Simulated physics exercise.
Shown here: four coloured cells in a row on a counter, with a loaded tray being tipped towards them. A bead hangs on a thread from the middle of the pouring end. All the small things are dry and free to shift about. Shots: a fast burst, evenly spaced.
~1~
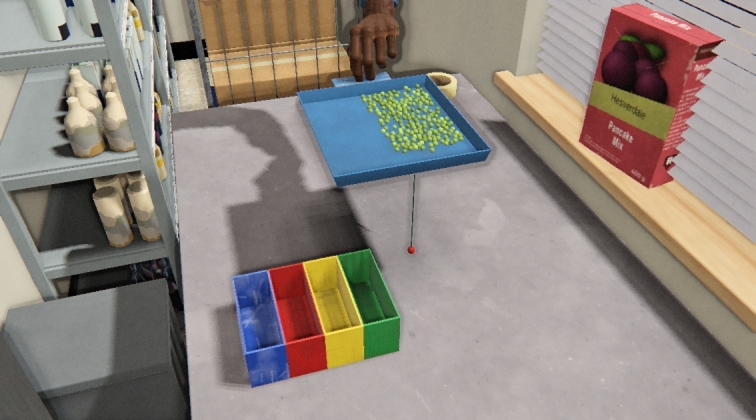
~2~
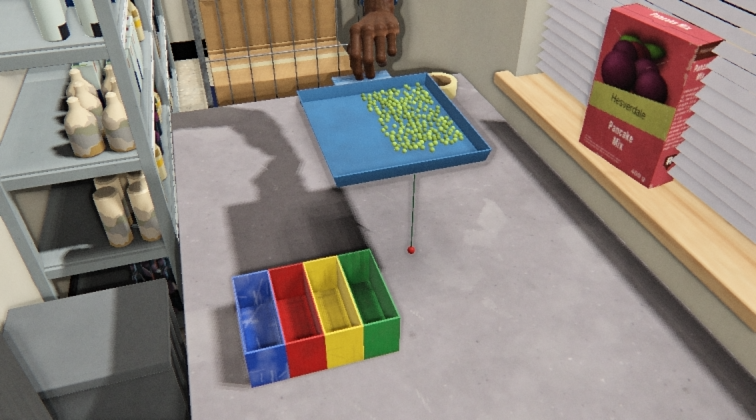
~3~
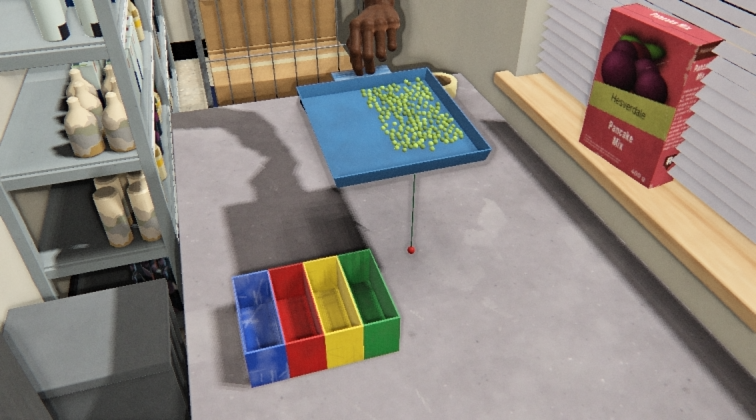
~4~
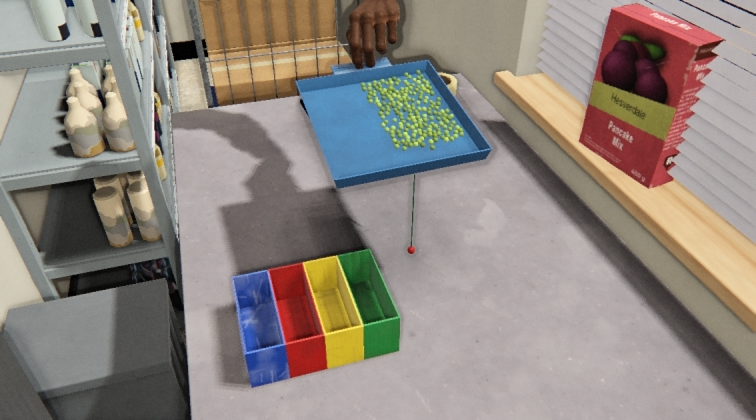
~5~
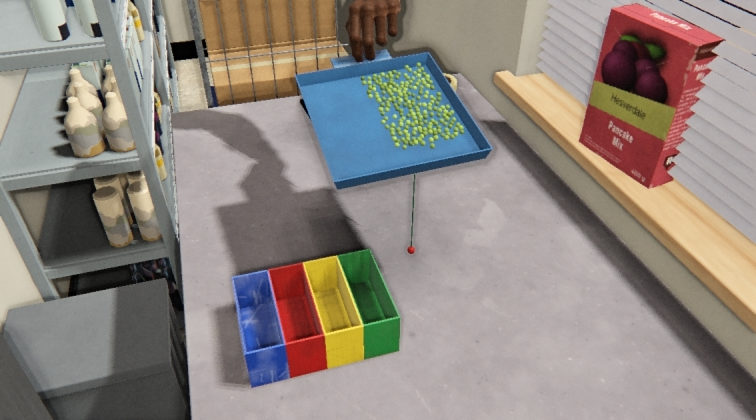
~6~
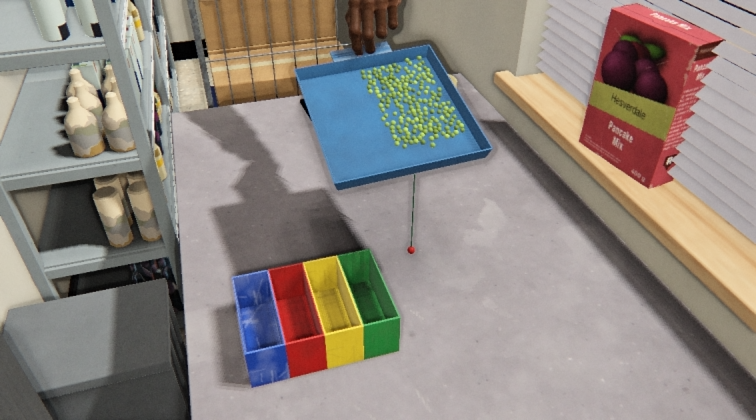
A blue tray of small green dried peas, gripped at its far edge by a dark-skinned hand, is held over a grey counter seen from above. A bead hangs on a thread from its near edge, with blue, red, yellow and green cells lower left, shelved bottles left and a pink pancake-mix box right. The tray tilts slightly, its left near corner lowest, while the camera stays still.
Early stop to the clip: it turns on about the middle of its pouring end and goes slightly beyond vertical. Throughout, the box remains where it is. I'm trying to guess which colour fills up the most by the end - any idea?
Go with green; that cell ends fullest.
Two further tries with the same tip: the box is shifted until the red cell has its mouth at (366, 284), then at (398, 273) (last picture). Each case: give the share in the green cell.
Respectively 10 % and 0 %.
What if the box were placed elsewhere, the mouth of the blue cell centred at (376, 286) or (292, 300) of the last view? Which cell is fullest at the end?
The first placement favours blue, while the second favours the cell in yellow.
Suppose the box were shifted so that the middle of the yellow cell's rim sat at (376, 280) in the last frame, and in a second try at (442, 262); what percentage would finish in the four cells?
First placement near 90 percent, second near 60 percent.
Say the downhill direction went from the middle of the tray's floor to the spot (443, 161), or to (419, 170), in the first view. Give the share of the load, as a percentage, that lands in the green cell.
In turn, 0 percent and then 0 percent.
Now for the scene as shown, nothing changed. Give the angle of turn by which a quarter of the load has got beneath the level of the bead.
Somewhere near 100 degrees, I'd say.
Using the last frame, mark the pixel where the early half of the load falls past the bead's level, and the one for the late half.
About (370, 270), and after that about (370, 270).
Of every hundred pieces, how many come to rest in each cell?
I'd put the blue cell near 0, the red cell near 0, the yellow cell near 20, and the green cell near 40.
Just after the last frame, tray tipped steeply; almost all on the tray; just a few falling or outside the box.
A moment on, tray tipped right over; the larger part on the tray; just a few in the yellow cell; just a few in the green cell; about a tenth falling or outside the box.
Further on, tray tipped past a quarter turn; roughly a third in the green cell; roughly a quarter in the yellow cell; just a few in the red cell; roughly a third falling or outside the box.
When it is over, tray tipped past a quarter turn; roughly a third in the green cell; roughly a quarter in the yellow cell; just a few in the red cell; not one in the blue cell; roughly a third outside the box.
